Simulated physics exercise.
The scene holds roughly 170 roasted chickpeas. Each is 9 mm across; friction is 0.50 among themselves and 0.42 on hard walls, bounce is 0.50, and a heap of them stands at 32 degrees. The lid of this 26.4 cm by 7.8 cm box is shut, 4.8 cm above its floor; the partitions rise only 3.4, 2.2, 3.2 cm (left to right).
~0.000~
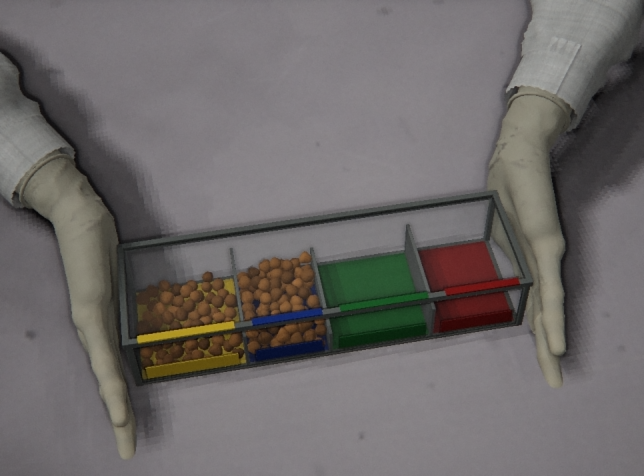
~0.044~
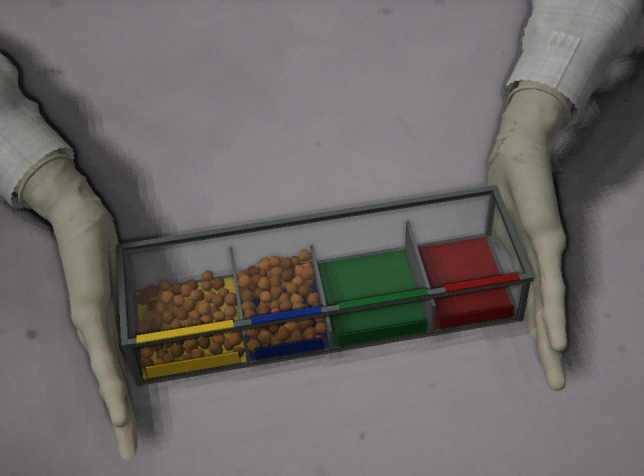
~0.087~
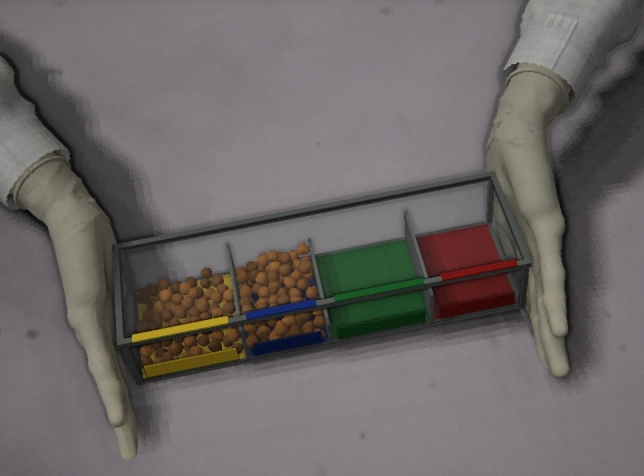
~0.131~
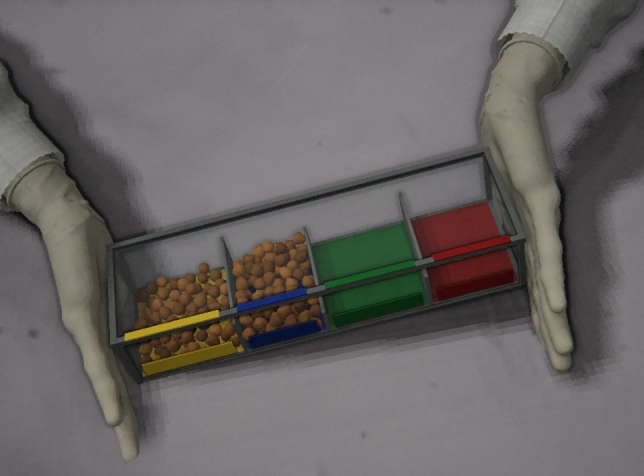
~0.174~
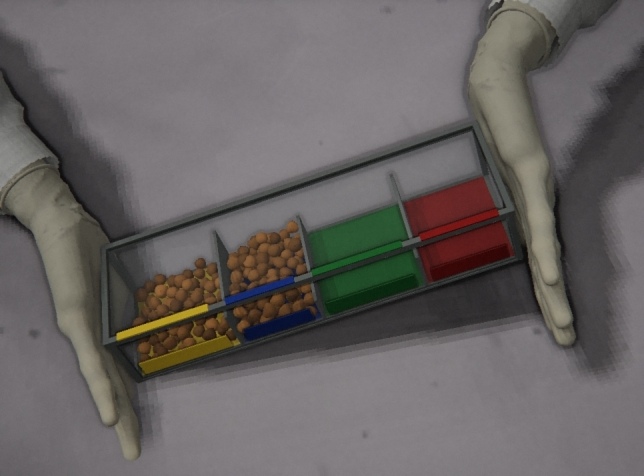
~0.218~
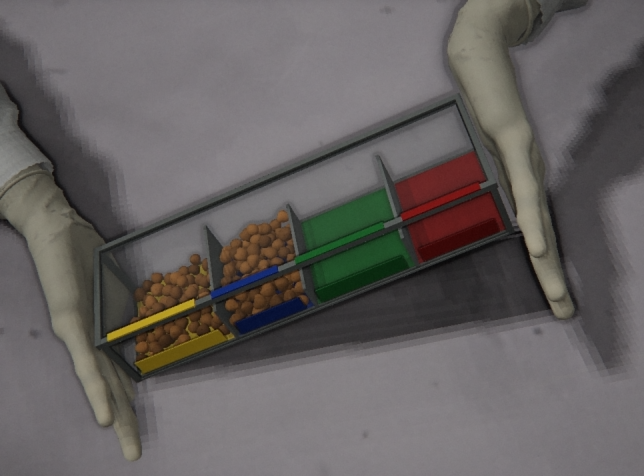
Two hands held a clear, divided box with small brown balls in its yellow and blue sections, then raised its right end higher and higher, leaving the green and red sections empty.
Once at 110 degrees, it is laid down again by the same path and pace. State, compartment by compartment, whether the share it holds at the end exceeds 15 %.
Red: Does not exceed; blue: Exceeds; green: Does not exceed; yellow: Exceeds.
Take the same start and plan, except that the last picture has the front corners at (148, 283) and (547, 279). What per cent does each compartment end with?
The compartments end with red 55 per cent, blue 5 per cent, green 15 per cent and yellow 30 per cent.
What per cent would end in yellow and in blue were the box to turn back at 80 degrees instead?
Then yellow would hold 55 percent and blue 45 percent.
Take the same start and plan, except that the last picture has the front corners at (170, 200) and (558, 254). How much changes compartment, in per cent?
It would come to roughly 65 percent.
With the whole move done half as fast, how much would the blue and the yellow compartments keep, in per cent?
Expect blue at 30 percent and yellow at 70 percent.
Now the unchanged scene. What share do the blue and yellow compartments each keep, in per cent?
Final shares - blue 40 percent, yellow 60 percent.
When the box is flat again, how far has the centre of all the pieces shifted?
It moves around 2.0 centimetres.
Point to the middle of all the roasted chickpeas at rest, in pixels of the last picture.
When it all comes to rest, the middle is near (194, 314).
Then, at 0.97 s, tilt 110 degrees; blue 45 %, yellow 55 %.
After 1.47 s, tilt 48 degrees; blue 40 %, yellow 60 %.
Then, at 2.04 s, tilt 0 degrees; blue 40 %, yellow 60 %.
At rest (2.6 s), red 0 %, blue 40 %, green 0 %, yellow 60 %.
